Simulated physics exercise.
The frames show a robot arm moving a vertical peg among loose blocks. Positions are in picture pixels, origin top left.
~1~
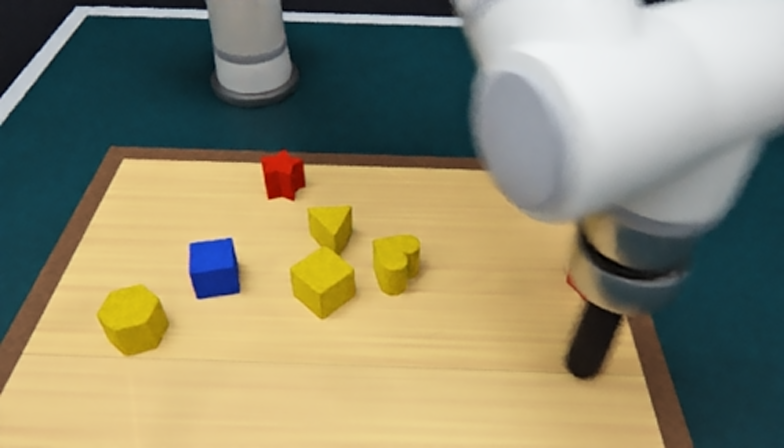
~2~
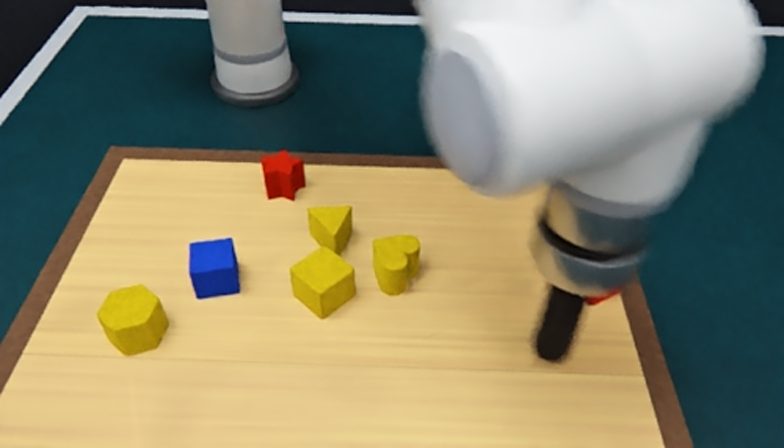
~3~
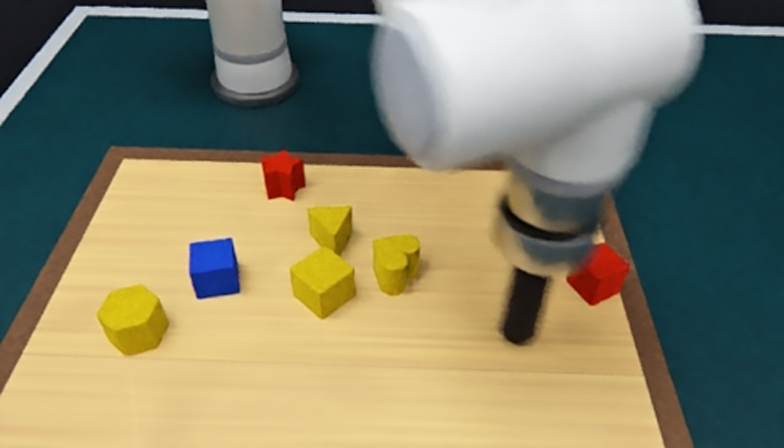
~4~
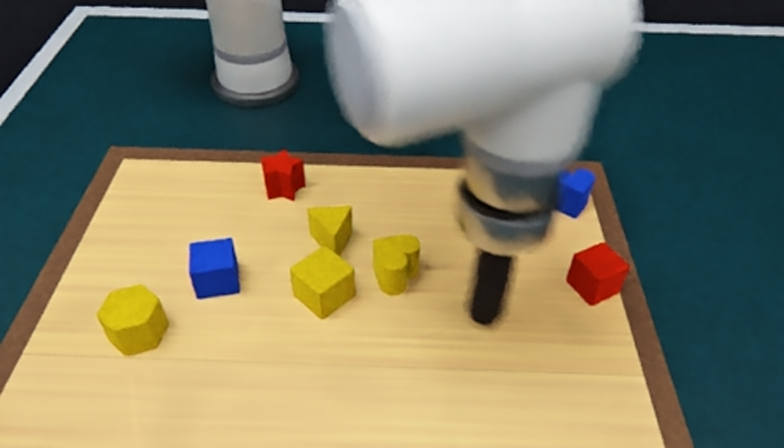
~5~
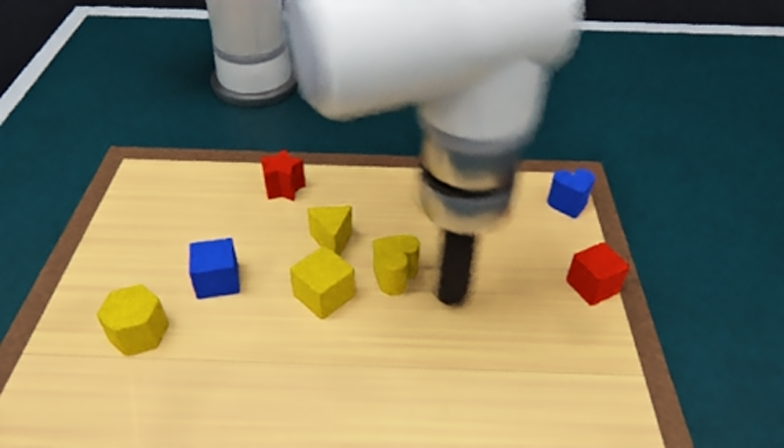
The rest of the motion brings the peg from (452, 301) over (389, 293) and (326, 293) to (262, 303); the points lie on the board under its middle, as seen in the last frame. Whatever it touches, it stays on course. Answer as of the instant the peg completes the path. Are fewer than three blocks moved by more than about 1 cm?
No, that is not what happens.
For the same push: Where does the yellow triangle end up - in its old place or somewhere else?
Answer: Unmoved.
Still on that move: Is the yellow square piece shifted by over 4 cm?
Yes, that is what happens.
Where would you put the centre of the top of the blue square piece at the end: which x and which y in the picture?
It should be at about (180, 252).
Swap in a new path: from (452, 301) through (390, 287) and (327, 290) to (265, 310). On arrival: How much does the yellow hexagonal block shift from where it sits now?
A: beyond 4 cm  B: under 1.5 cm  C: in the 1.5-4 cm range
I'll go with B - under 1.5 cm.
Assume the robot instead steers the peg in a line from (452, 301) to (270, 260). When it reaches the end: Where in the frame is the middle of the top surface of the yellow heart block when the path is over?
In the picture, that point is around (358, 227).
What follows on the original path. One third of the way, peg (388, 285); yellow heart block (380, 242), turned 45° clockwise.
Two thirds of the way, peg (323, 286); yellow square piece (271, 268); yellow heart block (373, 239), turned 65° clockwise.
At the end, peg (261, 296); blue square piece (180, 252), turned 65° clockwise; yellow square piece (206, 276); yellow triangle unmoved; yellow heart block (373, 239), turned 65° clockwise.
